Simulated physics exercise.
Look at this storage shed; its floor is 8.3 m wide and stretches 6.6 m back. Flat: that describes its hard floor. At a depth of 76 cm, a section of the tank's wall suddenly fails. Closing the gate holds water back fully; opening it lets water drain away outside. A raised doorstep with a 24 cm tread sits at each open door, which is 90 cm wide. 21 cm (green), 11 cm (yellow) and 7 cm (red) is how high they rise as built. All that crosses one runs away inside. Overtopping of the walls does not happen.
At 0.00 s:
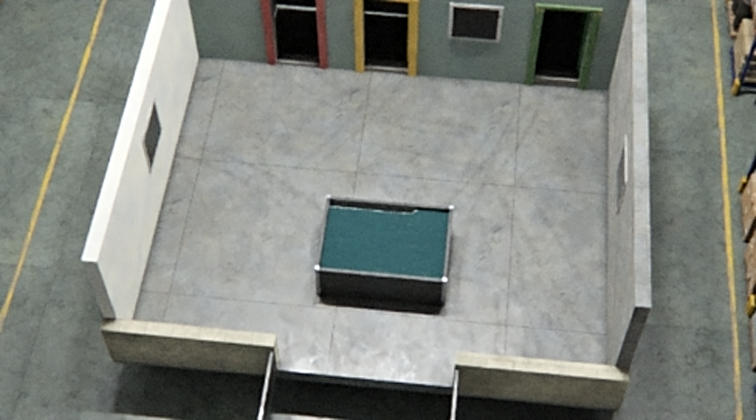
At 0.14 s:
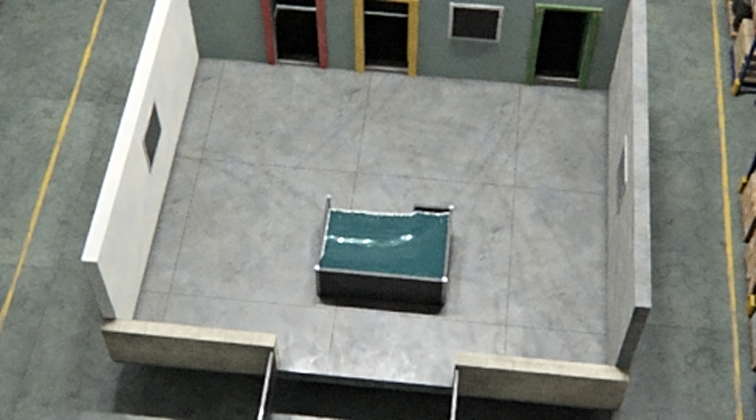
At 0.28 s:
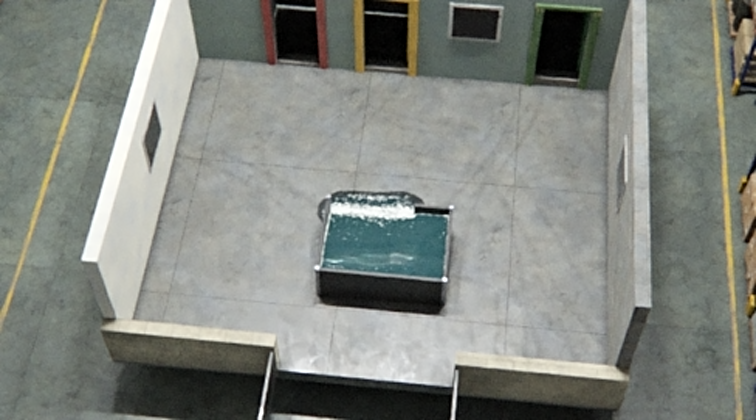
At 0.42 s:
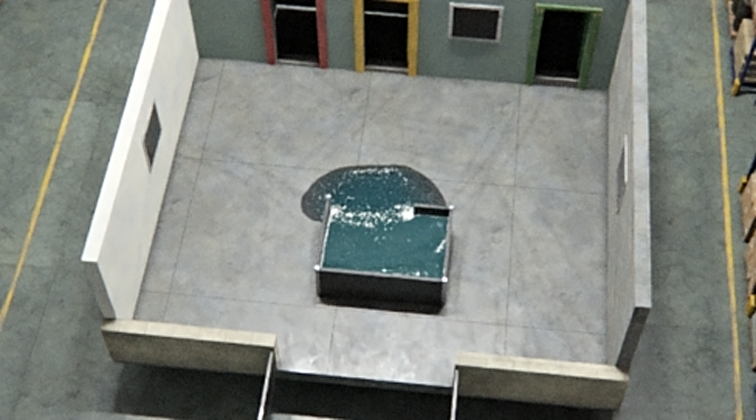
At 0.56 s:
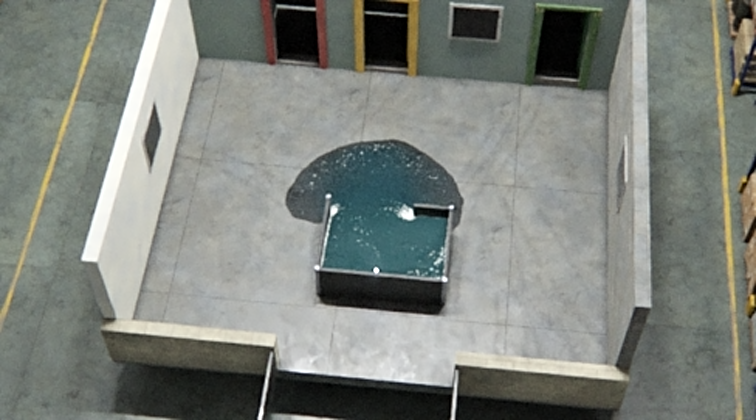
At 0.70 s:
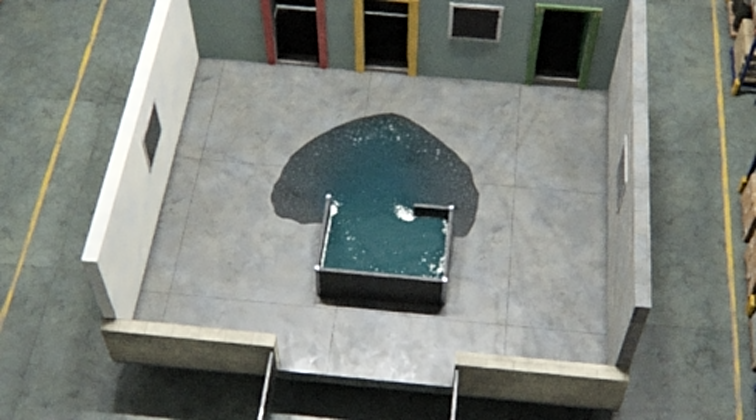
Teal water bursts through the far side of a dark-edged rectangular tank standing on a pale grey floor, seen from a high, fixed viewpoint. Light walls enclose the space left and right, with red, yellow and green doorframes and a small window along the grey-green back wall. The water dips and churns white at the gap, then fans out in a widening dark patch toward the back wall.
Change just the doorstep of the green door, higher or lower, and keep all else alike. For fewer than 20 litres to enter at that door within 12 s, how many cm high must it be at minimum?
It must be roughly 5 cm high.
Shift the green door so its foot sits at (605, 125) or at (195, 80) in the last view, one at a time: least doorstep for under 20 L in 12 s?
10.0 and 22 cm.
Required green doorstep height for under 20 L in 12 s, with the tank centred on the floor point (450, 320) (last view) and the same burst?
At least some 11.5 centimetres tall.
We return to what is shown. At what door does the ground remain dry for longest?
Green.
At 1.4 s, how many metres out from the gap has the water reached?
Distance from gap: Approx. 4.0 m.
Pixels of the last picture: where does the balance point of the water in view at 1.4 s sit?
The centre of all the water is around (378, 207).
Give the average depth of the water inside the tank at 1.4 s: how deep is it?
I'd put it near 37 cm.
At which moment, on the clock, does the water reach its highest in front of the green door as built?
Approximately 2.6 s.
After 1.4 s water covers 30 % of the floor, deepest (30 cm) near (354, 216); it has not reached the green door.
After 3.0 s water covers 40 % of the floor, deepest (31 cm) near (207, 62); 8 cm at the green door, 0 litres in over its 21 cm doorstep.
After 12.0 s water covers 100 % of the floor, deepest (7 cm) near (403, 305); 4 cm at the green door, 0 litres in over its 21 cm doorstep.
At the green door as built, the water arrived by 2.1 s and peaked near 9 cm at 2.6 s.
Run again over the same 12 s with other heights there, 26 litres in over 4.5 cm, 11 litres over 6 cm. The limit of 20 litres is kept from about 5 cm up.
